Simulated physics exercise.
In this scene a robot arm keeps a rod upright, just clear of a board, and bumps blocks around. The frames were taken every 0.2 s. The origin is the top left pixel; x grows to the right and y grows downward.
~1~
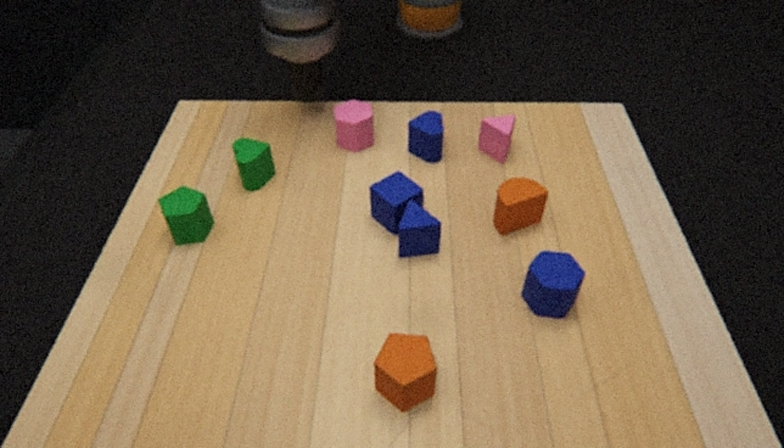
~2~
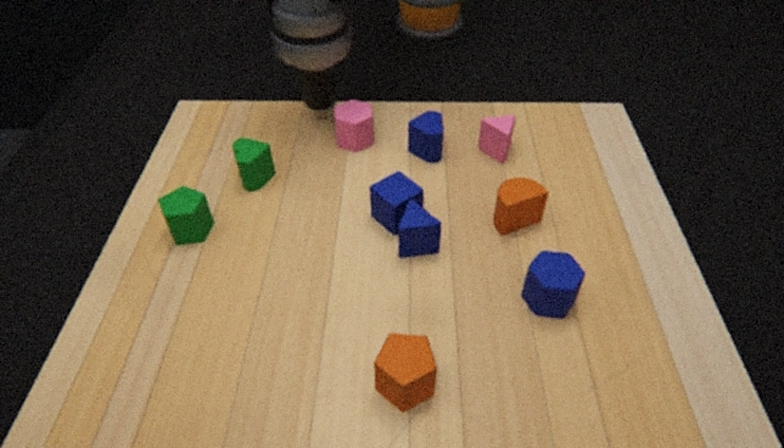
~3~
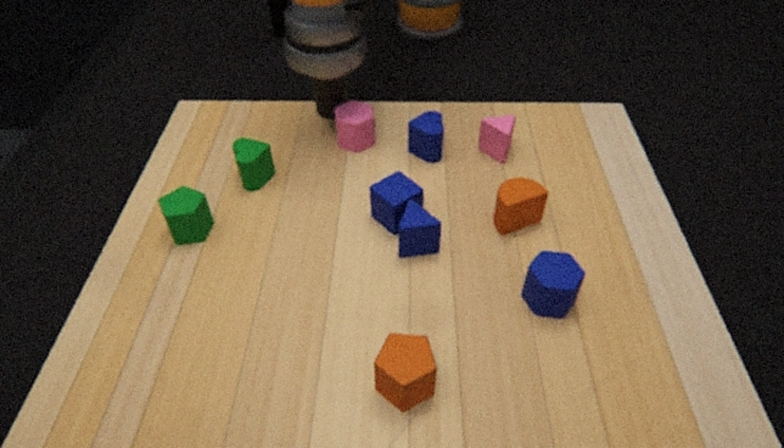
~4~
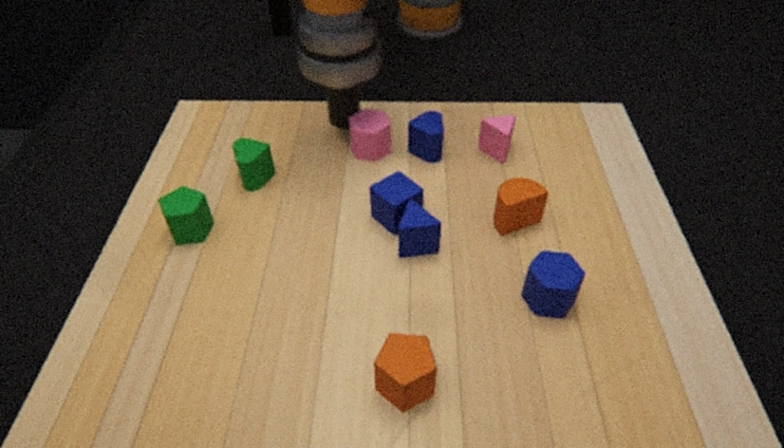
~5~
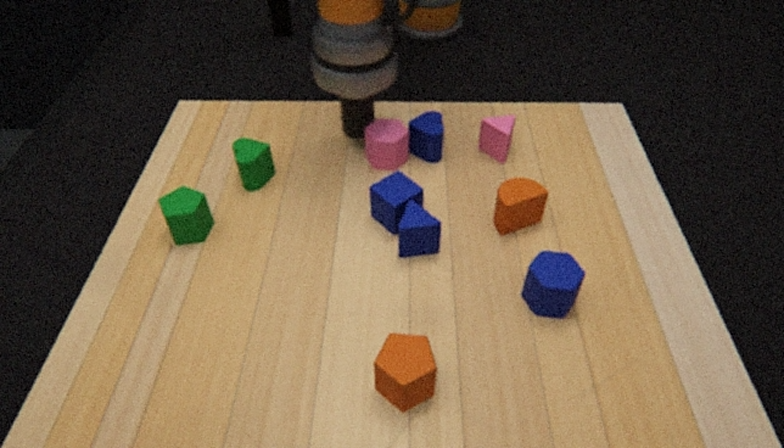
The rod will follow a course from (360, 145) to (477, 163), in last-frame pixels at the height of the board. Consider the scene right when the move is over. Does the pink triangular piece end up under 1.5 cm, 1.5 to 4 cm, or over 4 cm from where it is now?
That block covers between 1.5 and 4 cm.
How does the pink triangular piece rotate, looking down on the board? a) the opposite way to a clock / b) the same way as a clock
Choice b: The same way as a clock.
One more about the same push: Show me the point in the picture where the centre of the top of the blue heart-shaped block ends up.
The middle of its top is at (495, 117).
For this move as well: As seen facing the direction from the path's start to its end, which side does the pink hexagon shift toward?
Measured against the direction from start to end, the pink hexagon shifts toward the right-hand side.
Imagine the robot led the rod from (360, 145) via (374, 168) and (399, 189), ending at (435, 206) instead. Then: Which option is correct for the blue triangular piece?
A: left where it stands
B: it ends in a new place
The answer is B.
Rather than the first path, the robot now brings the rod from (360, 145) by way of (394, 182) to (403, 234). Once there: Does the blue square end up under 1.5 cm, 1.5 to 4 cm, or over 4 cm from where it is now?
The block shifts more than 4 cm.
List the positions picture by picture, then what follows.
Rod's lower end (309, 95); pink hexagon (353, 111); blue heart-shaped block (429, 122); pink triangular piece (502, 122), in the first picture.
Rod (320, 103); blocks still, in the second picture.
Rod (332, 111); blocks still, in the third picture.
Rod (345, 120); pink hexagon (370, 120), in the fourth picture.
Rod (359, 130); pink hexagon (387, 129); blue heart-shaped block (429, 122); pink triangular piece (502, 122), in the fifth picture.
The first path, step by step. One third of the way, rod (399, 136); pink hexagon (421, 141), turned 35° clockwise; blue heart-shaped block (437, 122).
Two thirds of the way, rod (438, 142); pink hexagon (447, 152), turned 80° clockwise; blue heart-shaped block (473, 120), turned 35° anticlockwise; pink triangular piece (505, 121).
At the end, rod (479, 148); pink hexagon (458, 155), turned 120° clockwise; blue heart-shaped block (495, 117), turned 110° anticlockwise; pink triangular piece (523, 114), turned 50° clockwise.
